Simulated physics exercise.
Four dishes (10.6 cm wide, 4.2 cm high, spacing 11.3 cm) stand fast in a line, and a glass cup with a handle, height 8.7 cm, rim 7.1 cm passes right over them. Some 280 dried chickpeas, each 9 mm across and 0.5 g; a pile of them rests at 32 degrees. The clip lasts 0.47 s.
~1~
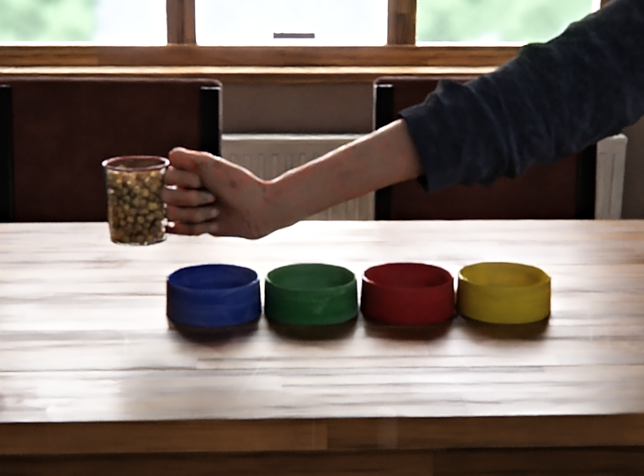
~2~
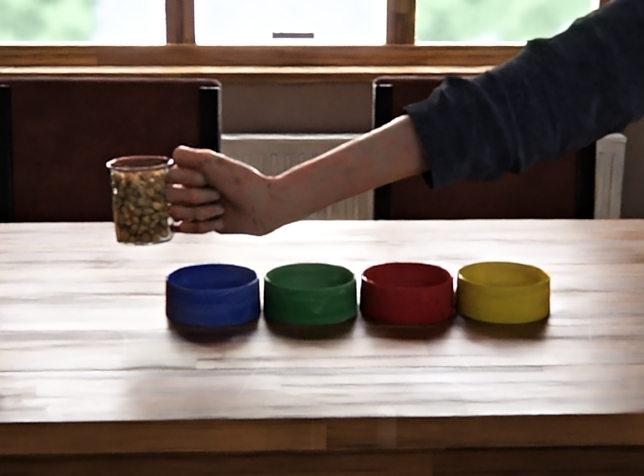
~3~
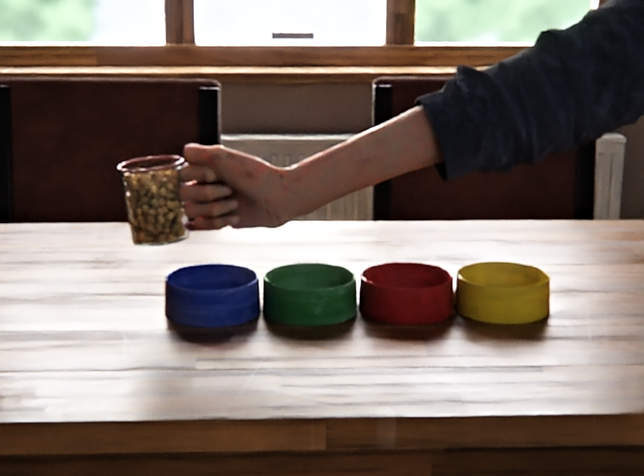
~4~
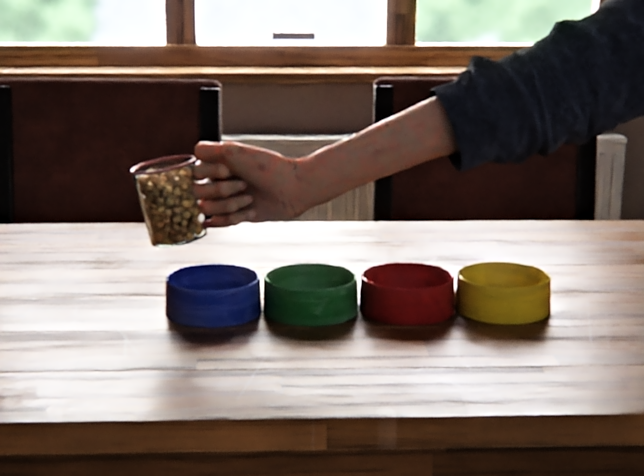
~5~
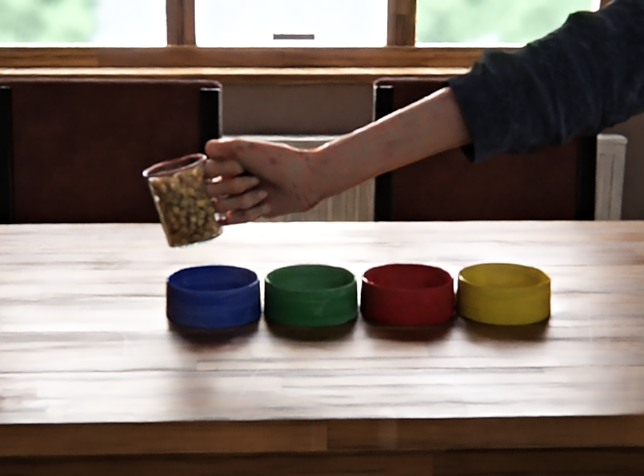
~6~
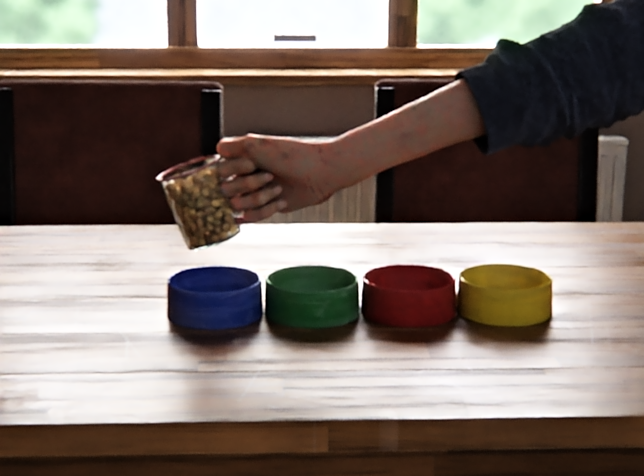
A hand holding a glass cup of chickpeas moved slowly to the right above a wooden table, gradually tilting the cup to the left, behind a row of blue, green, red and yellow dishes.
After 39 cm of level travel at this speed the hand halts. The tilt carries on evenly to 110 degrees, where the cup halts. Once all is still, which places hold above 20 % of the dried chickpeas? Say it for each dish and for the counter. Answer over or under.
Red over, blue under, green under, yellow under, counter under.
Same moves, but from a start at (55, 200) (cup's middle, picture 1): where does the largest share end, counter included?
The winner: Green.
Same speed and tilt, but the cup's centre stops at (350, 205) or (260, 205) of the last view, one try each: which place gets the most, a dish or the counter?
The winner: Green; blue.
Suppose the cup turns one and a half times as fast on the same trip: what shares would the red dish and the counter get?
Red 50; counter 0.
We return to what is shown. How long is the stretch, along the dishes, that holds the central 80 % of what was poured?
Some 6 cm.
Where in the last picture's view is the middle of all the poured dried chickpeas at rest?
At about (416, 295).
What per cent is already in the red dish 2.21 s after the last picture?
About 50 per cent by then.
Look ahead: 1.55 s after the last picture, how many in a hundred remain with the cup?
About 90 per cent.
Then, 0.93 s after the last picture, tilt 61 degrees; cup holds 100 %.
Then, 1.55 s after the last picture, tilt 89 degrees; cup holds 90 %, red 5 %.
Then, 2.21 s after the last picture, tilt 110 degrees; cup holds 45 %, red 50 %.
In the end, red 95 %, blue 0 %, green 0 %, yellow 0 %, counter 0 %.
